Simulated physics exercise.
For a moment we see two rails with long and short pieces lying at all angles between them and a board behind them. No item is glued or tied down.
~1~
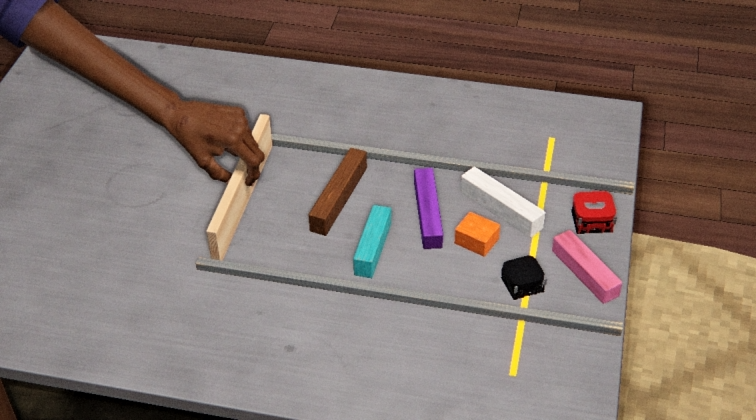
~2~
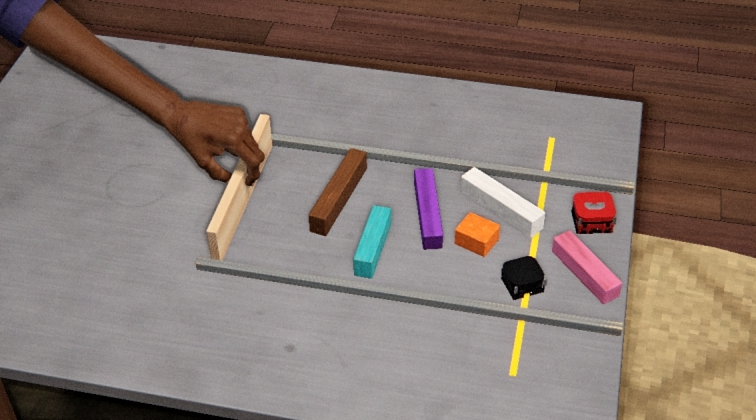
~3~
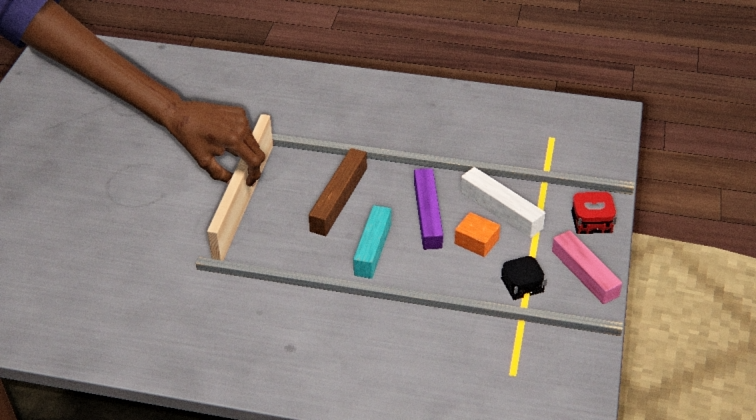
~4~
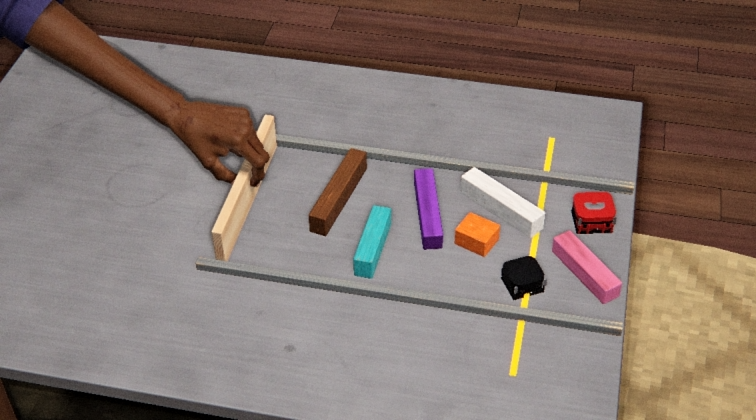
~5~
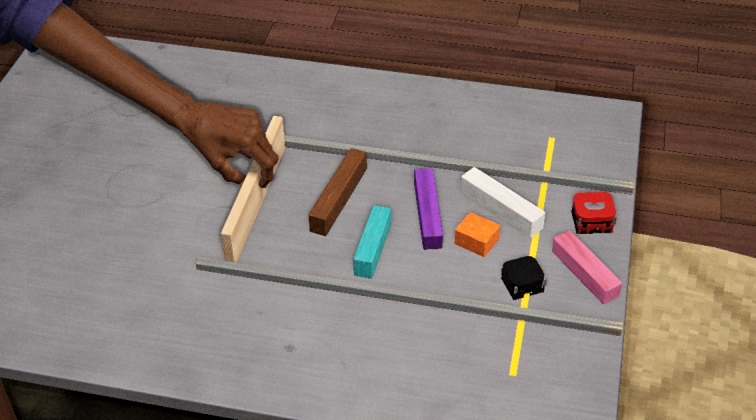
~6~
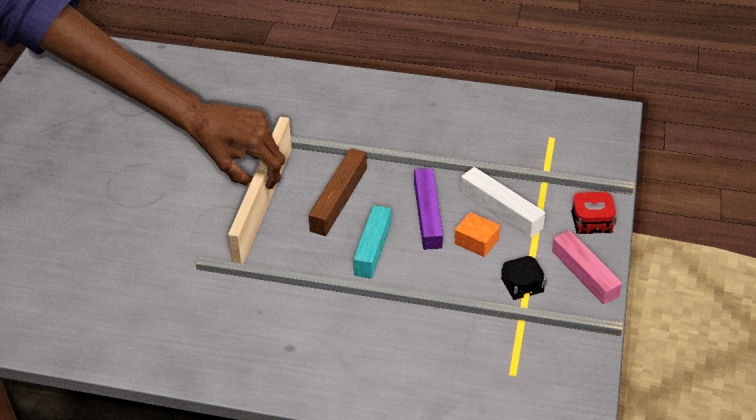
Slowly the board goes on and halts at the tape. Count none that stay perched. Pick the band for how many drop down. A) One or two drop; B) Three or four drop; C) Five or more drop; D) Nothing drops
Option A: One or two drop.
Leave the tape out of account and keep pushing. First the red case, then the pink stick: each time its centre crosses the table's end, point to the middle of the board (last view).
I'd say about (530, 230) for the first one and about (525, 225) for the second.
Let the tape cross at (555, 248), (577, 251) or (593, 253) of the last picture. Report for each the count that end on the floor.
In order, 3, 4 and 6.
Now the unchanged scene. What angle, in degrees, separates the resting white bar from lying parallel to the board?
Roughly 45°.
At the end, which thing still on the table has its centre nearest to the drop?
It's the red case that is foremost.
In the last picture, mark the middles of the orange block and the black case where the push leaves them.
In the last picture the first middle sits at (611, 248) and the other at (579, 293).
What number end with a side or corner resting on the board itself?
The number is 1.
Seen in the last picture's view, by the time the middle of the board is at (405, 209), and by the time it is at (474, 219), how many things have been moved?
At the first place 4, at the second 8.
Early on, none off yet; red case at rest near (593, 214); pink stick at rest near (586, 266); black case at rest near (523, 278).
Finally, the number that fall off is one or two; lost, pink stick.
